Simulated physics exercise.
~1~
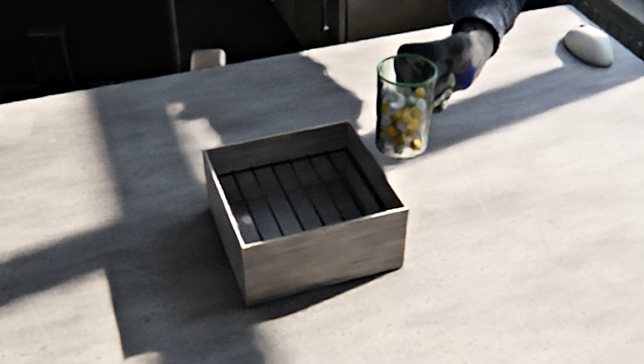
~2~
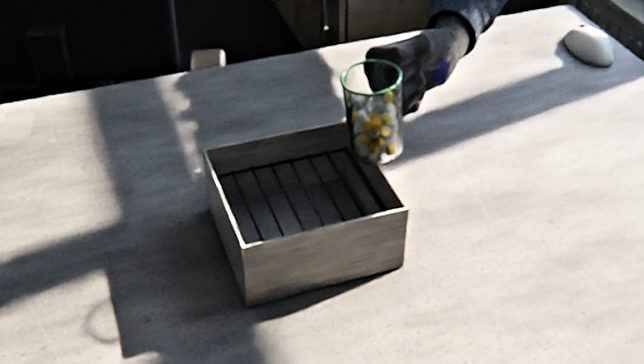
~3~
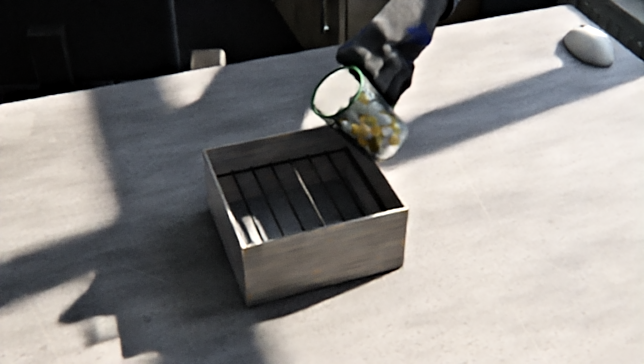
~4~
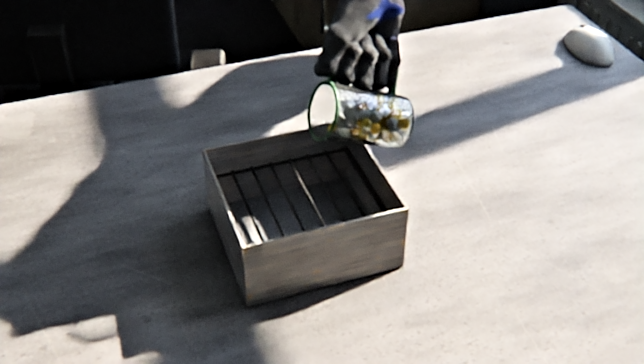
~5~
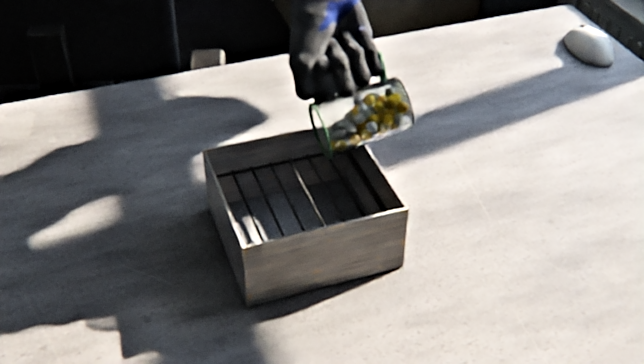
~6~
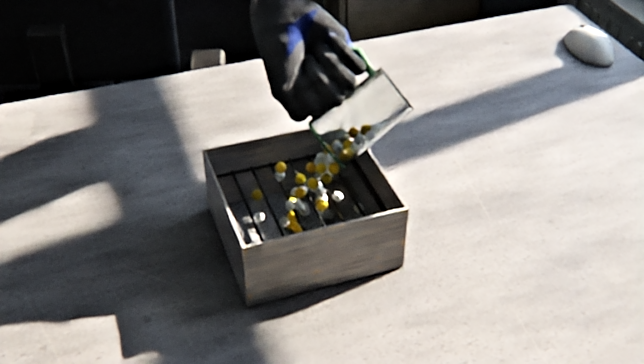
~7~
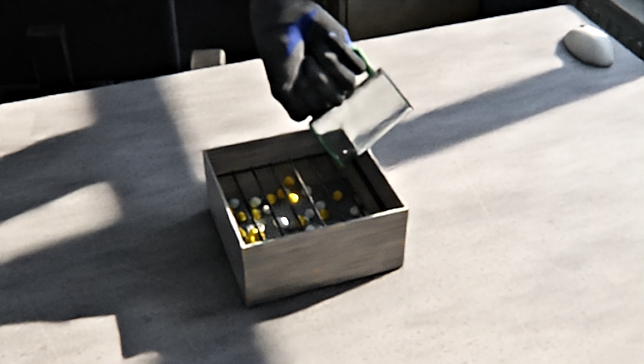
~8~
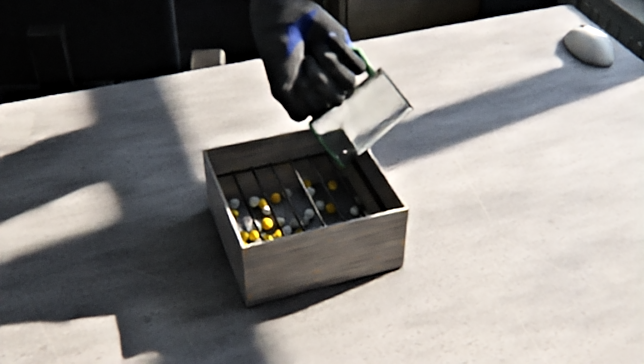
On a sunlit tabletop, a gloved hand tipping a glass of yellow and white pieces, all falling through wires into a box.
